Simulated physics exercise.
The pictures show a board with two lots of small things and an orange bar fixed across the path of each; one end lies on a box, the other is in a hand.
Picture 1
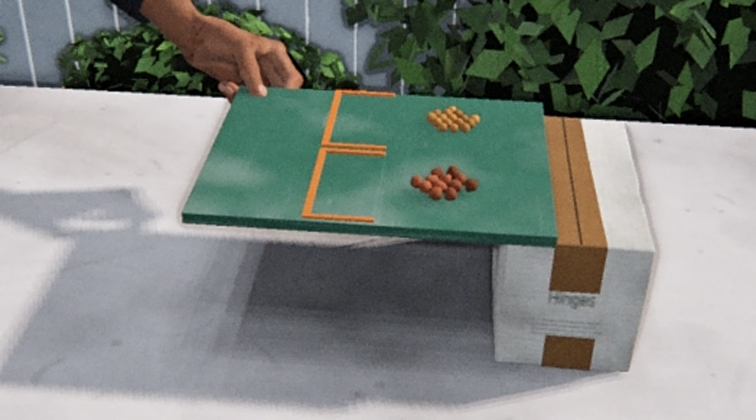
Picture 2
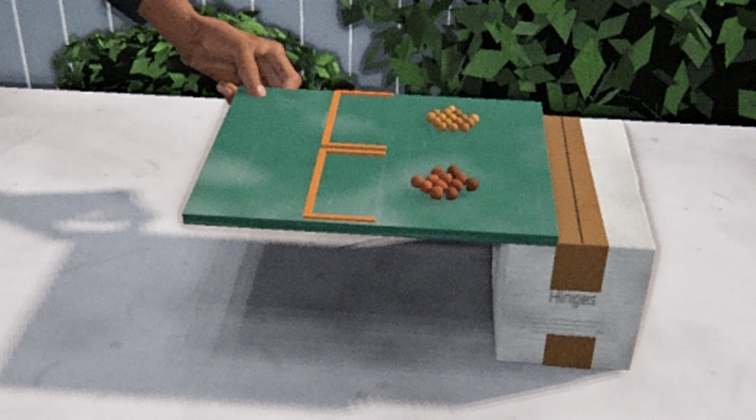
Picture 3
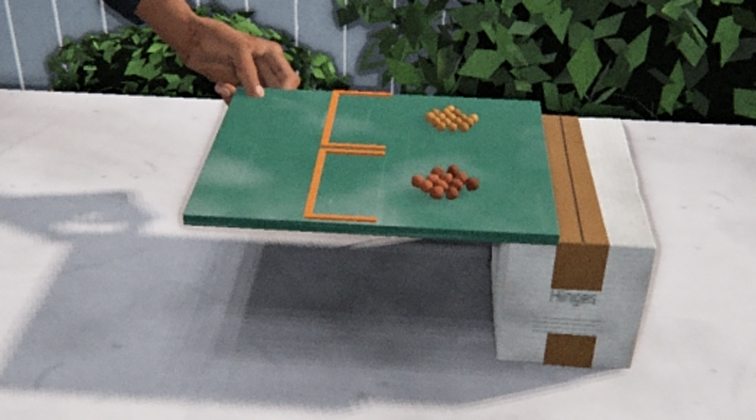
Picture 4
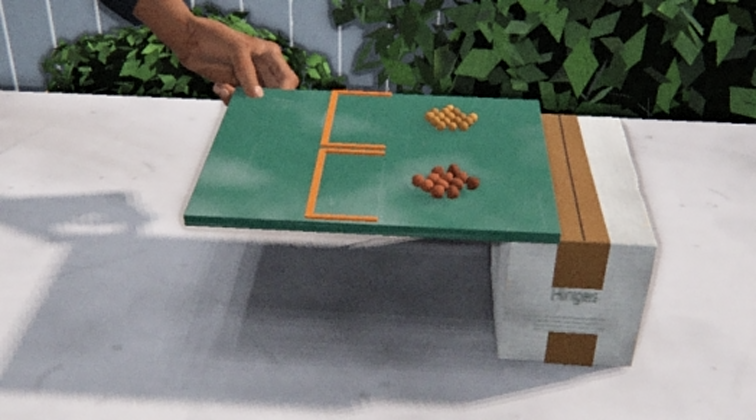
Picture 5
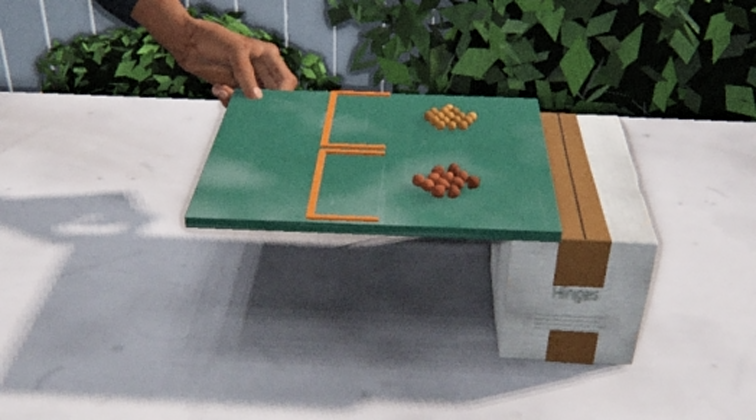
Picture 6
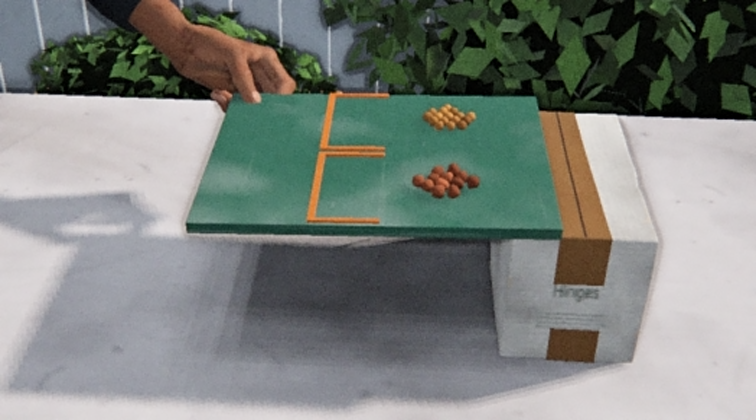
A hand held the left end of a green board level, its other end resting on a box, with two small piles of round pieces sitting still, then lowered that end very slightly.
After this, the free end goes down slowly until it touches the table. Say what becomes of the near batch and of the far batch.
The near batch gets over its bar and the far batch gets over its bar.
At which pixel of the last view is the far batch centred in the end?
Close to (189, 233).
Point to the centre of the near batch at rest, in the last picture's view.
Around (167, 302).
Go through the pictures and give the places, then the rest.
The first frame shows held end of the board near (195, 213), level; box near (562, 236), tall, over half the board's length; near batch near (441, 187), a few clay pellets; far batch near (453, 119), a few roasted chickpeas; near bar near (315, 181), much lower than a piece; far bar near (332, 117), much lower than a piece.
The second frame shows held end of the board near (196, 214), level; far batch near (452, 118).
The third frame shows held end of the board near (196, 215), level; near batch near (442, 186).
The fourth frame shows held end of the board near (197, 215), level; far batch near (451, 117).
The fifth frame shows held end of the board near (198, 217), level; near batch near (443, 185).
The sixth frame shows held end of the board near (199, 222), down by 2°; box near (561, 230); near batch near (448, 178), not moving; far batch near (449, 117), not moving; near bar near (317, 185); far bar near (328, 120).
Then, 0.68 s on from there, board sloping at 17°; near batch where it was; far batch where it was.
Then, 1.27 s on from there, board sloping at 30°; near batch near two thirds past its bar; far batch near half past its bar.
Then, 1.78 s on from there, board resting at 30°; near batch the bulk past its bar; far batch near two thirds past its bar.
In the end, board resting at 30°; near batch the bulk past its bar; far batch near two thirds past its bar.
